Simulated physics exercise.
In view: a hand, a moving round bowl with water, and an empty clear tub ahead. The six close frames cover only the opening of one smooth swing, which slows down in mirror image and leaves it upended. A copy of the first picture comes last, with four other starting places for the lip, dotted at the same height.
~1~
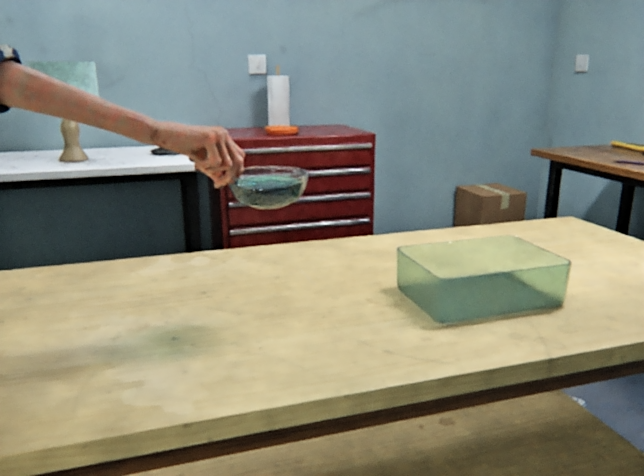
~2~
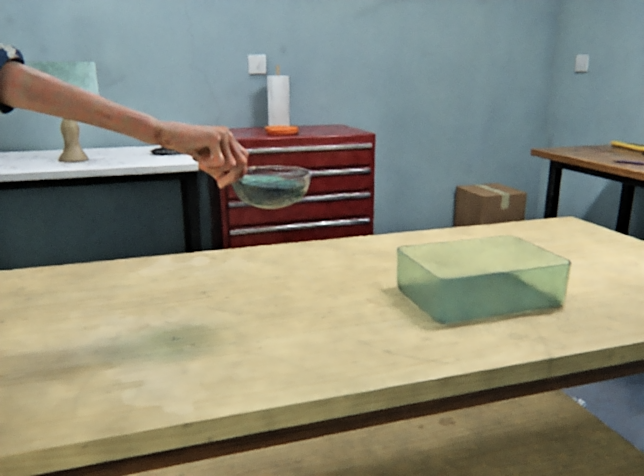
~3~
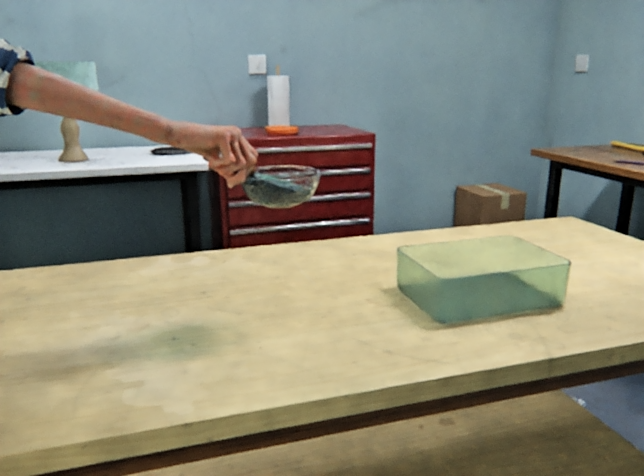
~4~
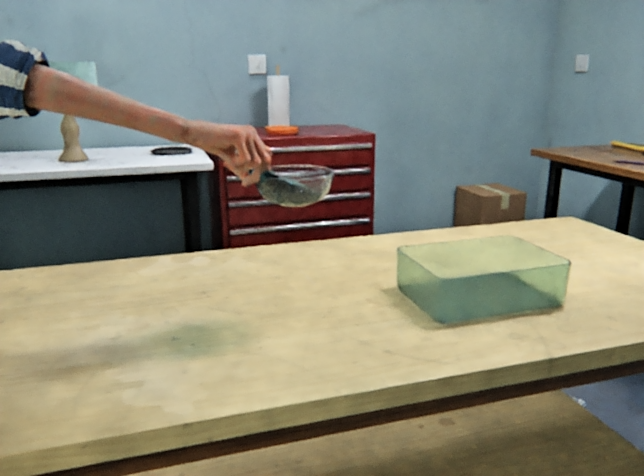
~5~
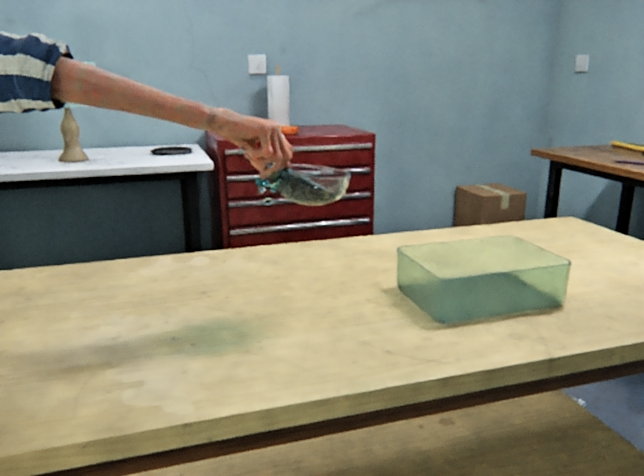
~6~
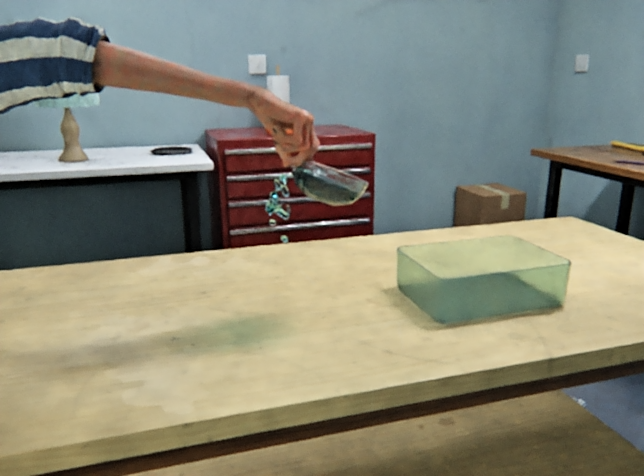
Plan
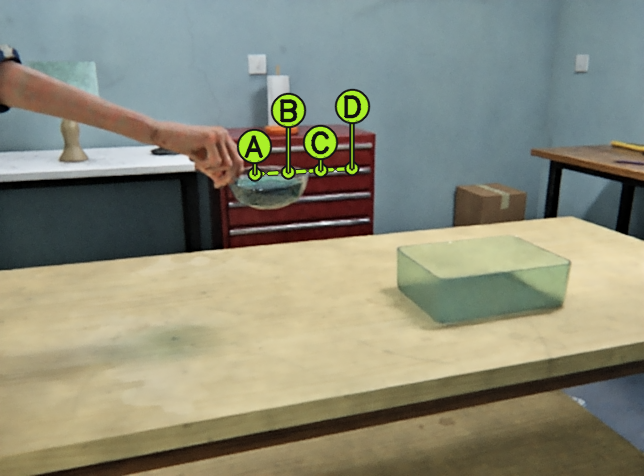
A hand carried a round glass bowl of water to the right above a wooden table with a clear tub on it, then tilted the bowl as water slopped over its left side.
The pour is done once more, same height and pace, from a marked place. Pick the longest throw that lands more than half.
B.
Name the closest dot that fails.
A.
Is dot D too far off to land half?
No, that is safe.
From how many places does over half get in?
Three of the four.
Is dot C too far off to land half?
No.
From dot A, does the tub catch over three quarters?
No, less.
On the marked copy, A at (254, 174); B at (288, 172); C at (320, 170); D at (352, 168).
With A, about 27 % lands in the tub, 68 % falls short and 5 % goes beside or beyond.
With B, about 68 % lands in the tub, 22 % falls short and 11 % goes beside or beyond.
With C, about 78 % lands in the tub, 10 % falls short and 12 % goes beside or beyond.
With D, about 72 % lands in the tub, 11 % falls short and 17 % goes beside or beyond.
